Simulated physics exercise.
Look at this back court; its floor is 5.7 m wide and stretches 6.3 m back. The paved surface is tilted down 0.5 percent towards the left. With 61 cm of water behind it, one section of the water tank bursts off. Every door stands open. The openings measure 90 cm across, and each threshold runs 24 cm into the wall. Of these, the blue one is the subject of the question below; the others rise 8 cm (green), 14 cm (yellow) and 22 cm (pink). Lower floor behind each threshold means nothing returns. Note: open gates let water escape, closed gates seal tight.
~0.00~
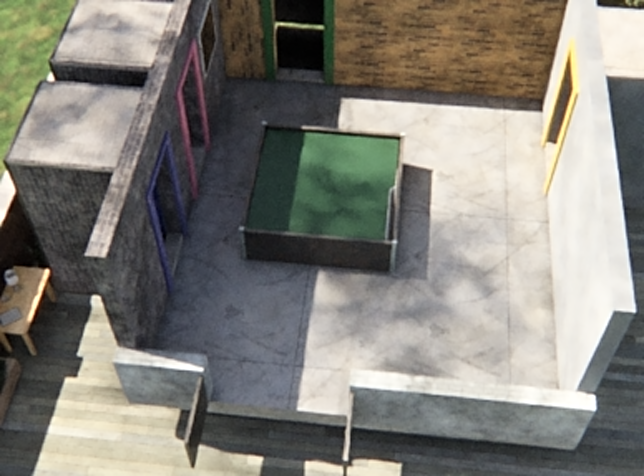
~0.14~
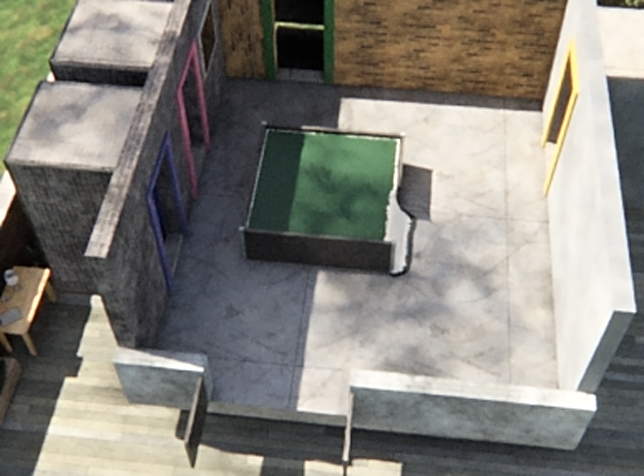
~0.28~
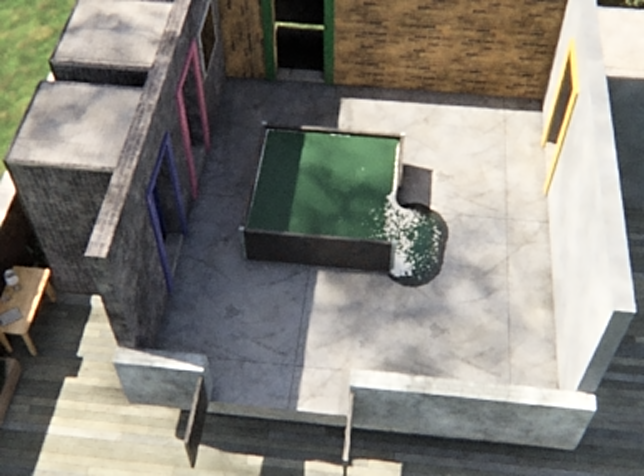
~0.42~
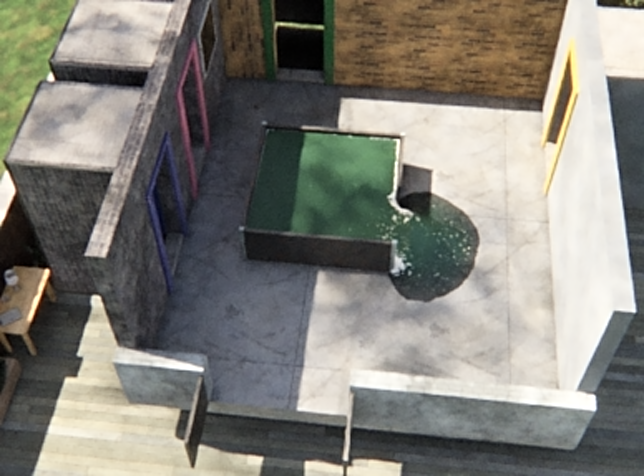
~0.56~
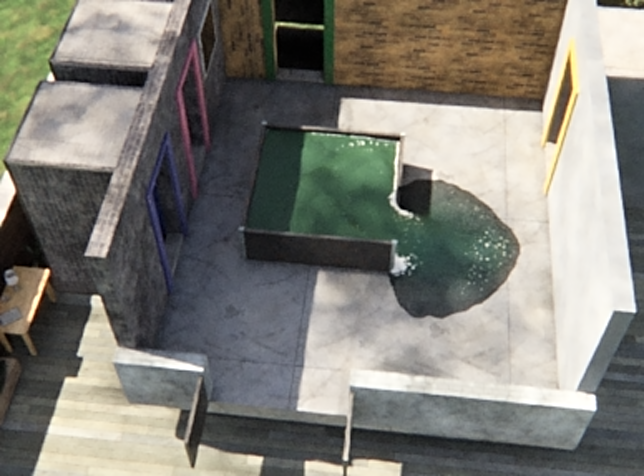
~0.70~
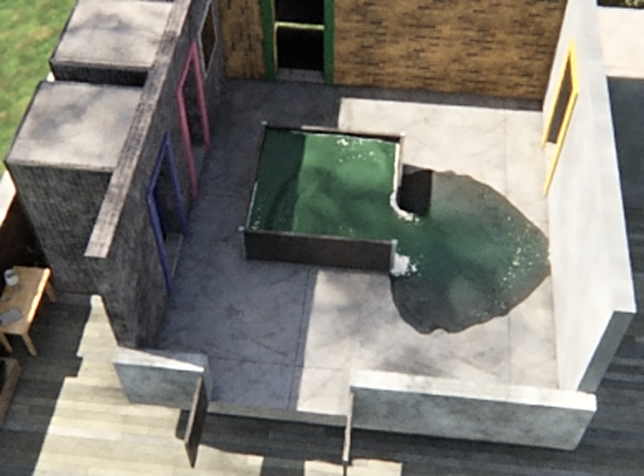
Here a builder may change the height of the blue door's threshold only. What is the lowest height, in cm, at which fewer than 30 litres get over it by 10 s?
7.5 cm.
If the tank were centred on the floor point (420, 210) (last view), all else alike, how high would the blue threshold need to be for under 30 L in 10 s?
Then it needs to be around 7.5 cm high.
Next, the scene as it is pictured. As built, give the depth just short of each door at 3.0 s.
Door by door in centimetres - blue 0, green 0, yellow 13, pink 0.
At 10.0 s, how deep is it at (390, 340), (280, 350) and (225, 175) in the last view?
Roughly 5, 3 and 14 cm, in turn.
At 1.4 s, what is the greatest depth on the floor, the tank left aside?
About 33 cm at most.
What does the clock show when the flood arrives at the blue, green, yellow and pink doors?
Arrival times - blue: 4.5 s; green: 4.0 s; yellow: 1.3 s; pink: 6.0 s.
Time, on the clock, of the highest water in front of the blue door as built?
6.0 s.
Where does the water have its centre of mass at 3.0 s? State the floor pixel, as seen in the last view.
My guess is close to (403, 238).
After 1.4 s water covers 25 % of the floor, deepest (33 cm) near (404, 247); it has not reached the blue door.
After 3.0 s water covers 40 % of the floor, deepest (32 cm) near (553, 419); it has not reached the blue door.
After 10.0 s water covers 100 % of the floor, deepest (15 cm) near (182, 246); 12 cm at the blue door, 1 litre in over its 12 cm threshold.
At the blue door as built, the water arrived by 4.8 s and peaked near 13 cm at 5.8 s.
With a threshold of 7 cm, 40 litres would have come in within the 10 s; with 8.5 cm, 20 litres. So under 30 litres takes about 7.5 cm.
